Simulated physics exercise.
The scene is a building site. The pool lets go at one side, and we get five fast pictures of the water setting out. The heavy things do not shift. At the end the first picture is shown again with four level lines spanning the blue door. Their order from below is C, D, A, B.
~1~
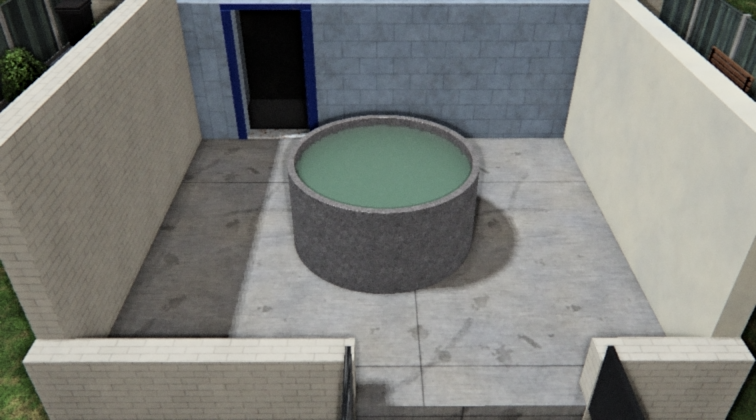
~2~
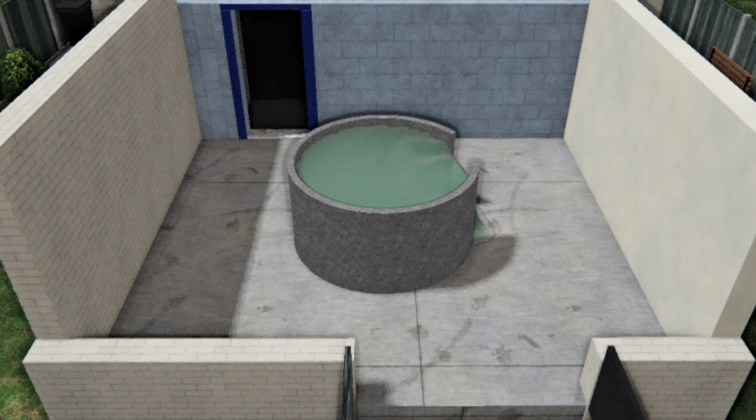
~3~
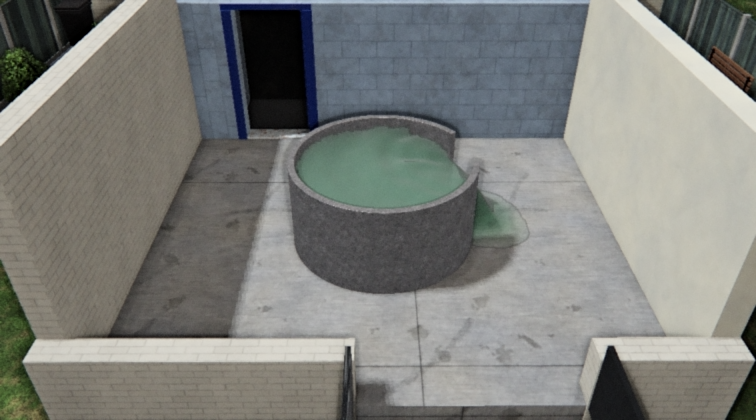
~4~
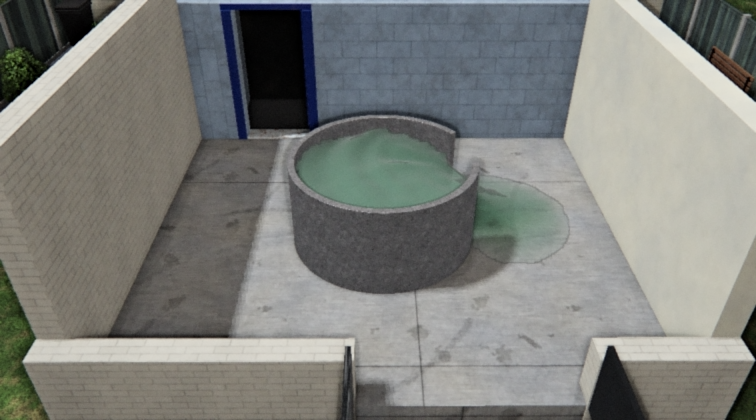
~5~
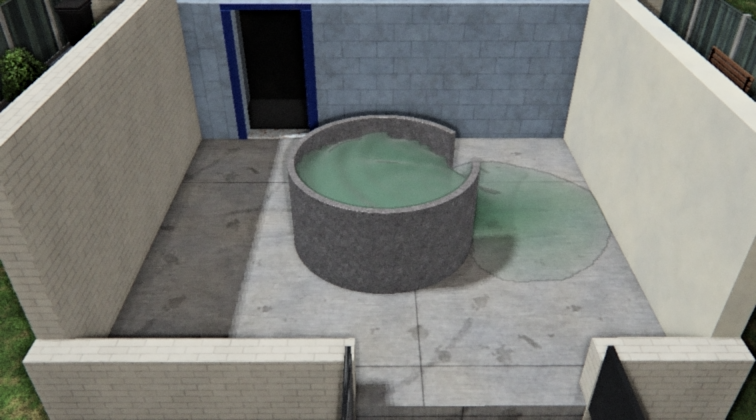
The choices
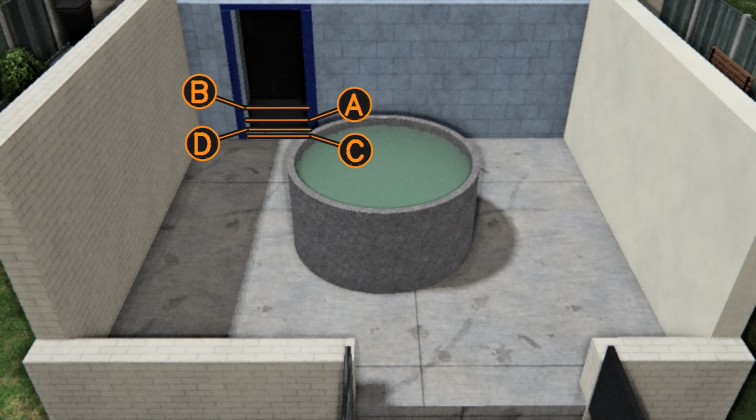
To begin with, greenish water lies still in a round stone pool on a walled concrete yard, near a blue-framed doorway. A gap opens in the pool's right side, and water pours out onto the ground, spreading rightward in a widening, thin green sheet toward the pale wall.
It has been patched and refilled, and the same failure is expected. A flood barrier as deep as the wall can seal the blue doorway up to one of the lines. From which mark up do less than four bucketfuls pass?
That is height D.
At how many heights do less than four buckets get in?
Three of the four.
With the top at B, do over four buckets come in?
No, that is safe.
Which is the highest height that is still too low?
That would be C.
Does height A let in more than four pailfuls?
No.
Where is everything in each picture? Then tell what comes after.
Water in the pool at rest, its middle at (383, 164); foot of the blue doorway at (279, 138); open gate at (474, 333).
Water covers 1 % of the ground, its front hidden from here.
Water covers 3 % of the ground and shows as far out as (520, 231).
Water covers 8 % of the ground and shows as far out as (550, 201).
Water covers 16 % of the ground and shows as far out as (592, 196).
On the marked copy, A at (277, 120); B at (276, 107); C at (279, 136); D at (278, 129); from the bottom up C, D, A, B.
Choosing A, nothing gets over.
Choosing B, nothing gets over.
Choosing C, about 11 bucketfuls get in.
Choosing D, a splash gets over, under a bucket.
